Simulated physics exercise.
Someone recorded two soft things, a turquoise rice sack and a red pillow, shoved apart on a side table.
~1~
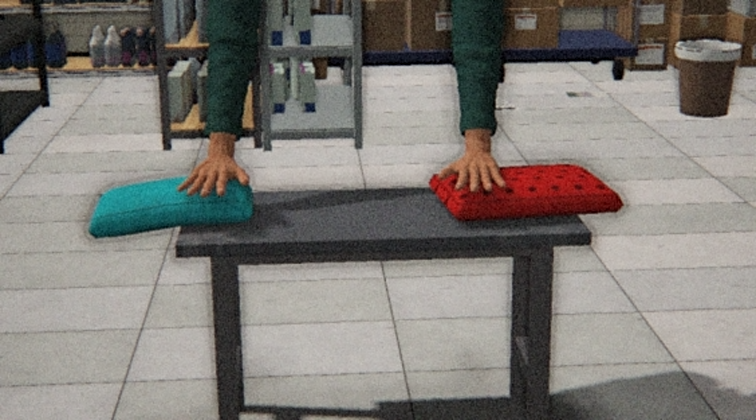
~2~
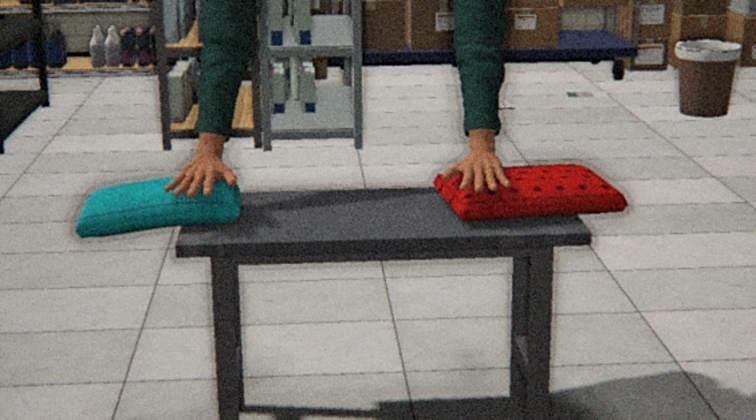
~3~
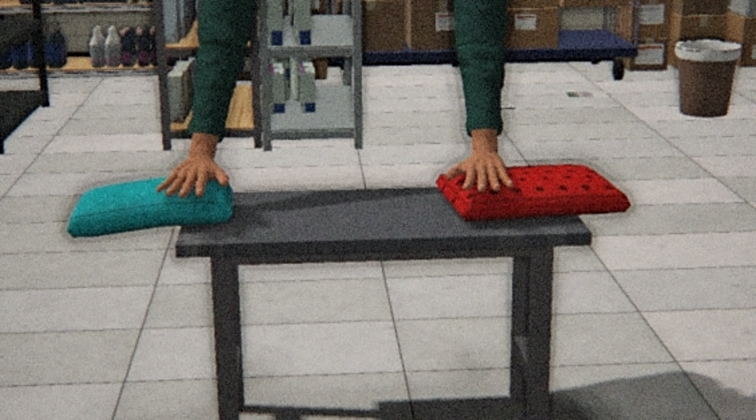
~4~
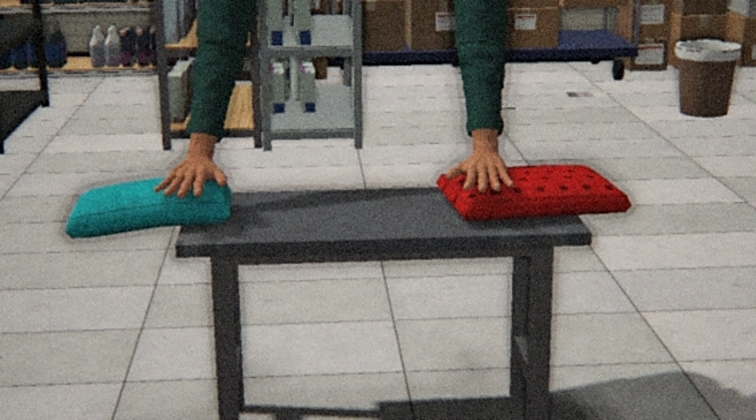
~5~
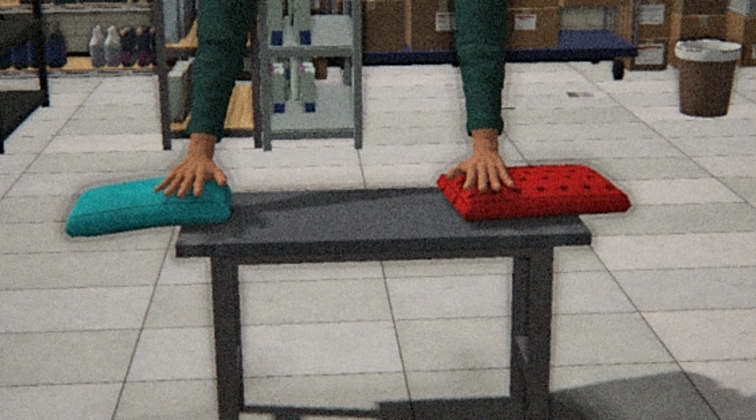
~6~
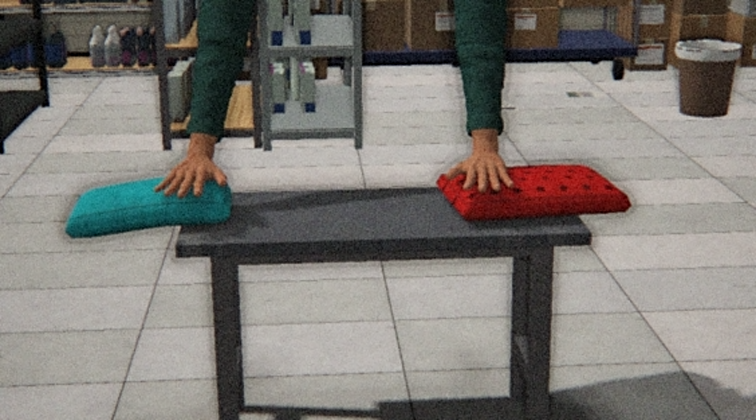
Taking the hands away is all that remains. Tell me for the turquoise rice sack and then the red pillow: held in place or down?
Turquoise rice sack: Down; red pillow: Held in place.
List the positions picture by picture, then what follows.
In the first picture, rice sack tip (96, 224); pillow tip (609, 196).
In the second picture, rice sack tip (83, 223); pillow tip (613, 196).
In the third picture, rice sack tip (75, 223); pillow tip (615, 197).
In the fourth picture, rice sack tip (73, 224); pillow tip (616, 197).
In the fifth picture, rice sack tip (73, 223); pillow tip (616, 197).
In the sixth picture, rice sack tip (73, 224), well over half past the edge; pillow tip (616, 197), a small part past the edge.
Then, 0.32 s on from there, rice sack falling near (146, 283); pillow as it was left.
Then, 0.60 s on from there, rice sack on the floor near (98, 394); pillow as it was left.
In the end, rice sack on the floor; pillow as it was left. The turquoise rice sack slumps off the end and the red pillow remains on top.
